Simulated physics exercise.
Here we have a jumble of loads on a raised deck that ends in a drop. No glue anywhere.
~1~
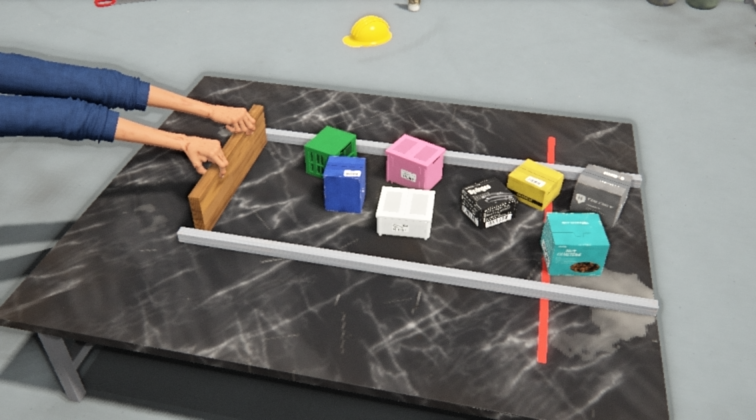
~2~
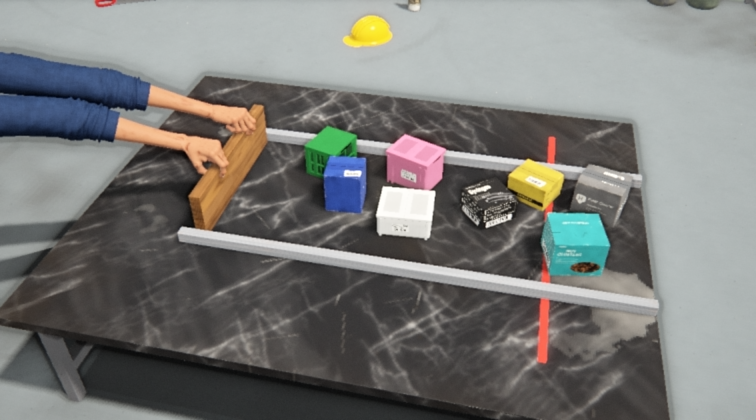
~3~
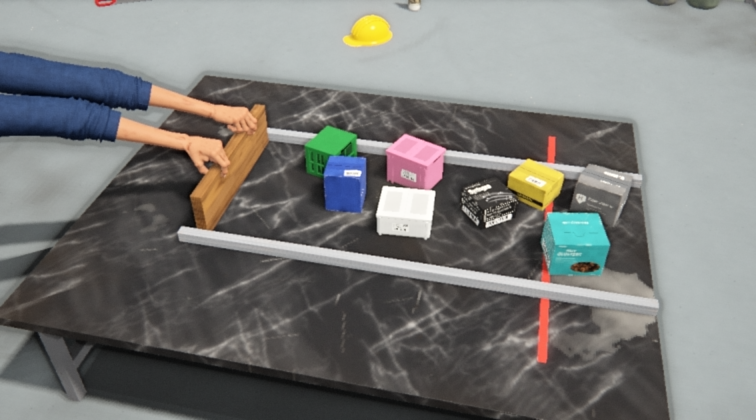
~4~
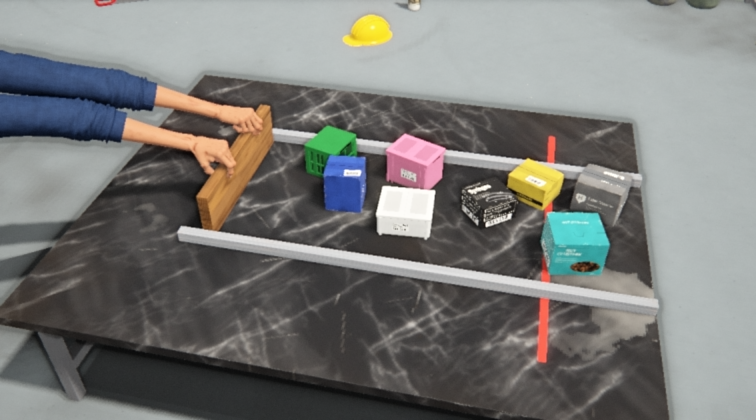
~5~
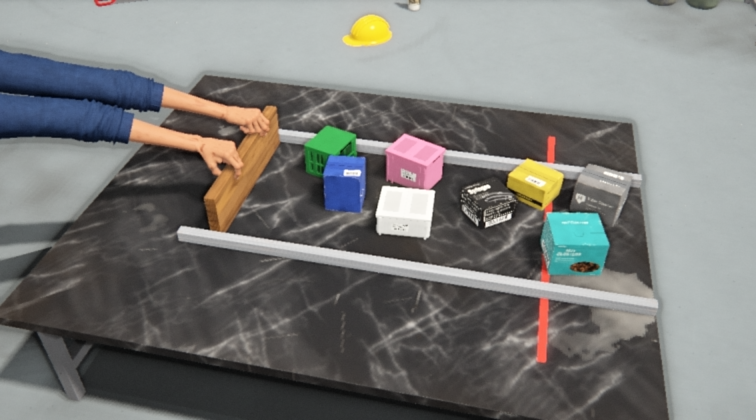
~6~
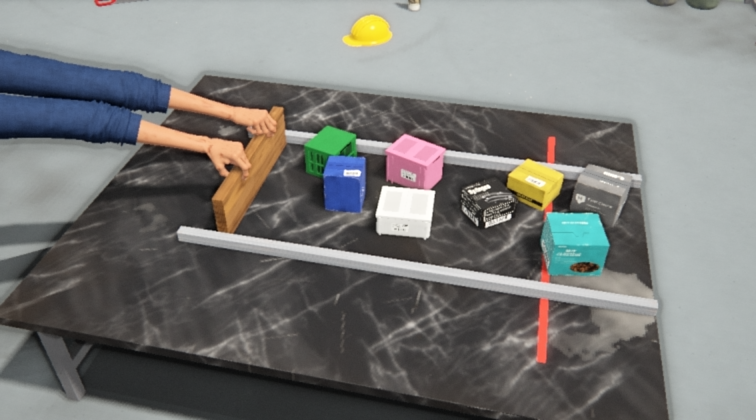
On a dark marble-patterned table between two pale rails, two blue-sleeved arms hold a wooden plank upright at the left, with eight separate boxes and a red stripe to its right. The plank stays still at first, then the hands push it slightly rightward, while the boxes remain in place.
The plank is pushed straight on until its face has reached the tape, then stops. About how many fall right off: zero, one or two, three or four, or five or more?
As it turns out, the number that fall off is one or two.
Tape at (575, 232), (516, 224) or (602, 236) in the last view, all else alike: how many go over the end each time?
It would be 3, 1 and 5.
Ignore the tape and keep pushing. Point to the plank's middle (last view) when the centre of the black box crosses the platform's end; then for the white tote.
Its middle is around (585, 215) and around (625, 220).
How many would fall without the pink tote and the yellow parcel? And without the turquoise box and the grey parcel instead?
Fallen: 0, and 1 in the other try.
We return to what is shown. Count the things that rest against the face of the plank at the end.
3 of them.
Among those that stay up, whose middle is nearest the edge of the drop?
The turquoise box.
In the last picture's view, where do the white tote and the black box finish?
First (573, 265), then (609, 217).
A little later, none off yet; grey parcel at rest near (601, 194); turquoise box at rest near (573, 244); yellow parcel at rest near (535, 184).
Next, none off yet; grey parcel moving near (606, 195); turquoise box at rest near (573, 244); yellow parcel shifted about its own width near (562, 187).
When it is over, the number that fall off is one or two; down, yellow parcel and grey parcel.
